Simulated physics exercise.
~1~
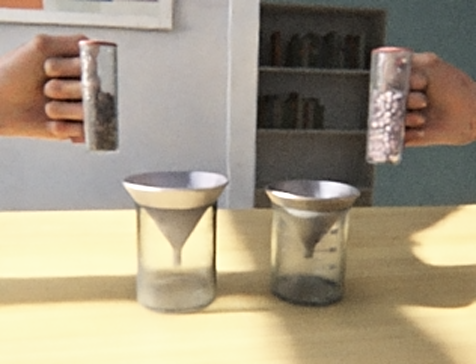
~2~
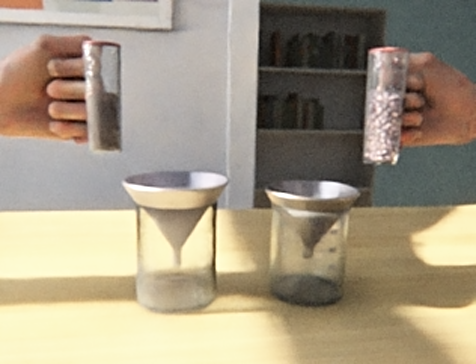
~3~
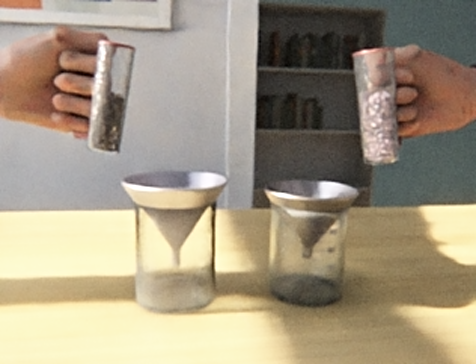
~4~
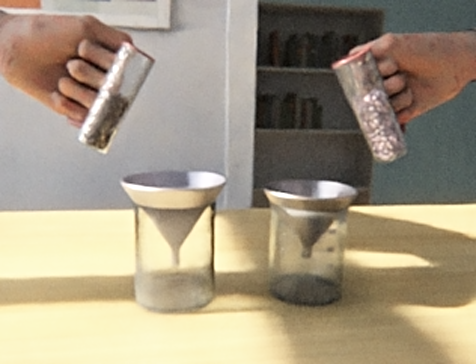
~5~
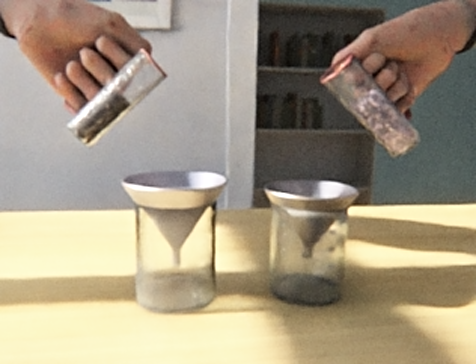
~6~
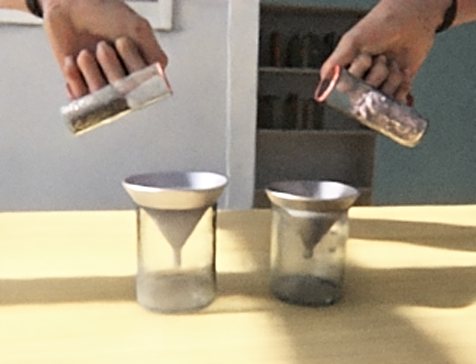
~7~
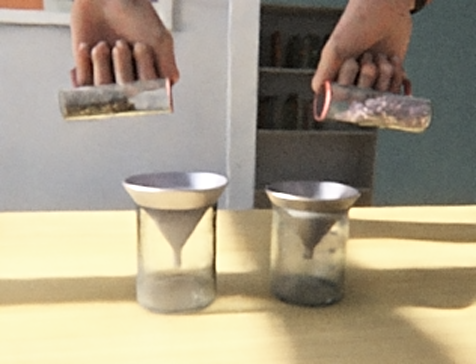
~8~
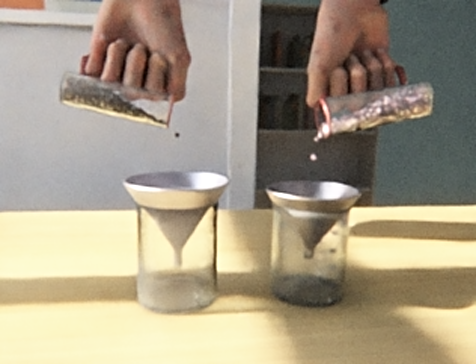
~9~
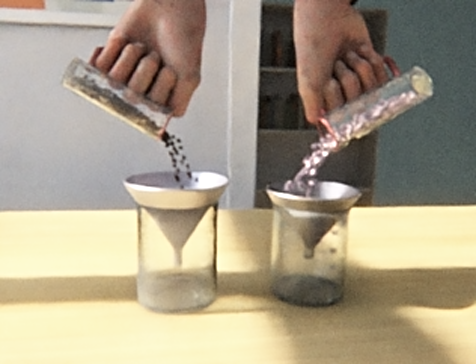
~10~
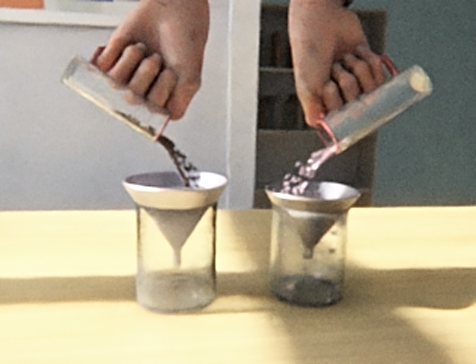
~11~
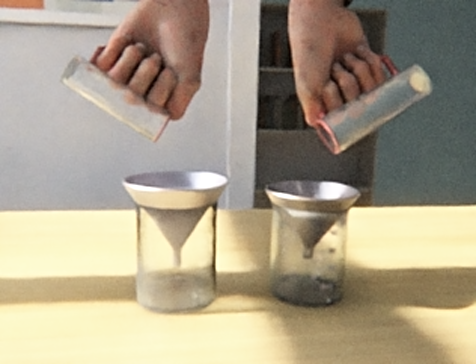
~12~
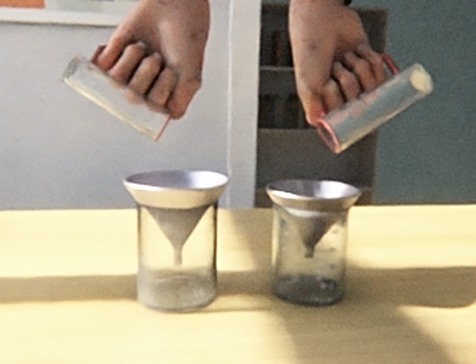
The video shows two hands tipping clear cups of small dry pieces, dark on the left and pale pink on the right, into funnels set in glass jars. Both cups empty, but nearly everything stays in the funnels, with only a few pieces down in the jars.
